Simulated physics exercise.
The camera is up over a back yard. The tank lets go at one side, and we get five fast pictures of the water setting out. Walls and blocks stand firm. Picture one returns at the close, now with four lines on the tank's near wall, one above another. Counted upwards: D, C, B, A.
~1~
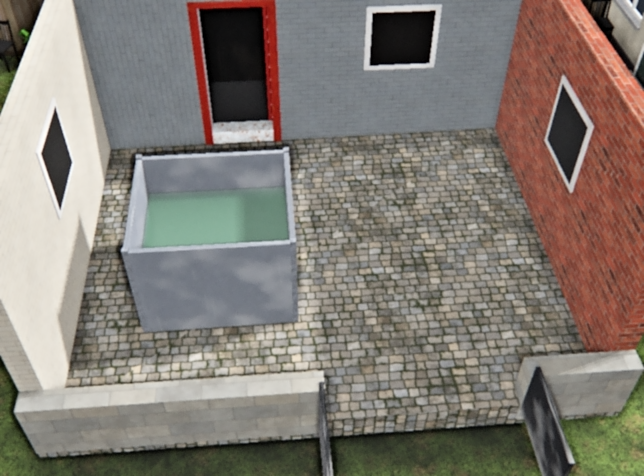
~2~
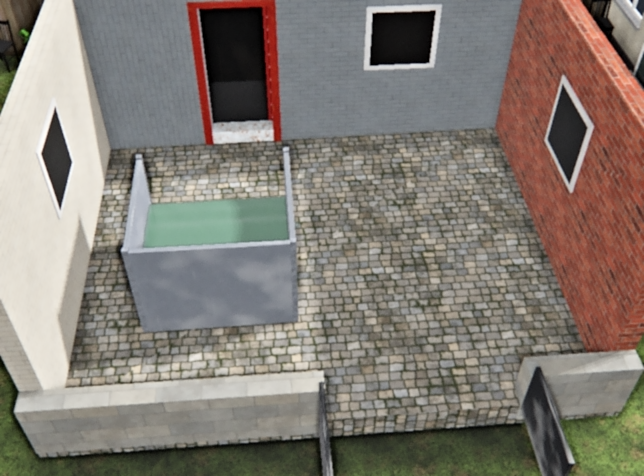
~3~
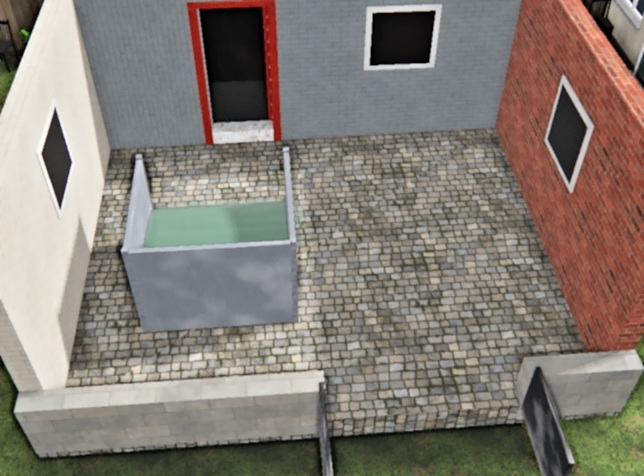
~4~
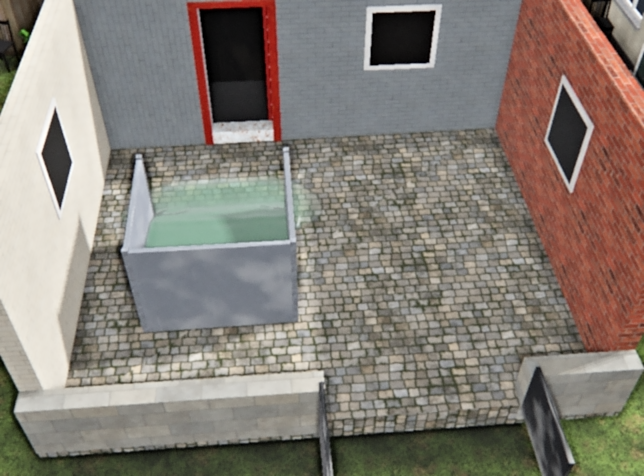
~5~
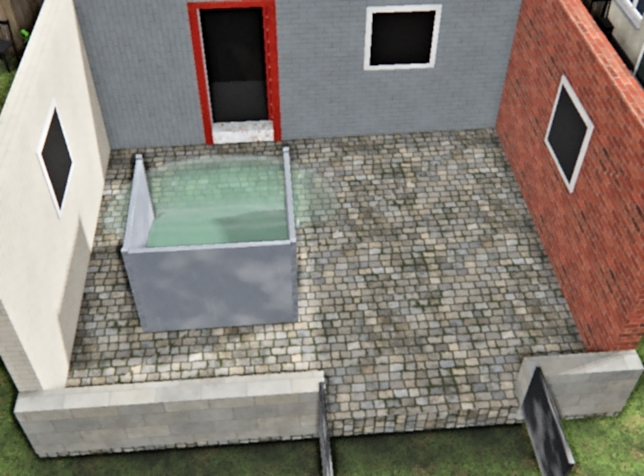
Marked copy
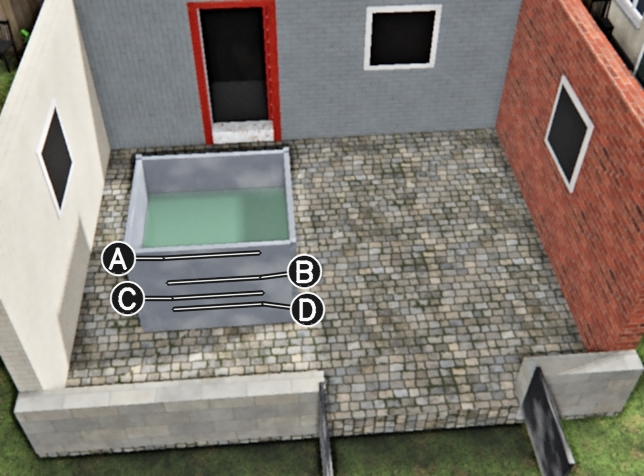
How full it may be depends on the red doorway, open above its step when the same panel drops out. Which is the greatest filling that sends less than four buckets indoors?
D.
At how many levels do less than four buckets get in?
One.
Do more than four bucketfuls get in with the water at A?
Yes, that goes wrong.
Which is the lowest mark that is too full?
C.
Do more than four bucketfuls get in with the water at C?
Yes.
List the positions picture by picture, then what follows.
Water in the tank at rest, its middle at (216, 230); foot of the red doorway at (244, 142); open gate at (425, 361), in the first picture.
Water covers 2 % of the ground, its front hidden from here, in the second picture.
Water covers 5 % of the ground, its front hidden from here, in the third picture.
In the fourth picture, 10 % of the ground under water, visible out to (310, 200).
In the fifth picture, 17 % of the ground under water, visible out to (316, 177).
In white, A at (211, 255); B at (214, 280); C at (217, 295); D at (218, 306); from the bottom up D, C, B, A.
For mark A, dozens of bucketfuls pour in.
For mark B, dozens of bucketfuls pour in.
For mark C, about 8 bucketfuls get in.
For mark D, a splash gets over, under a bucket.
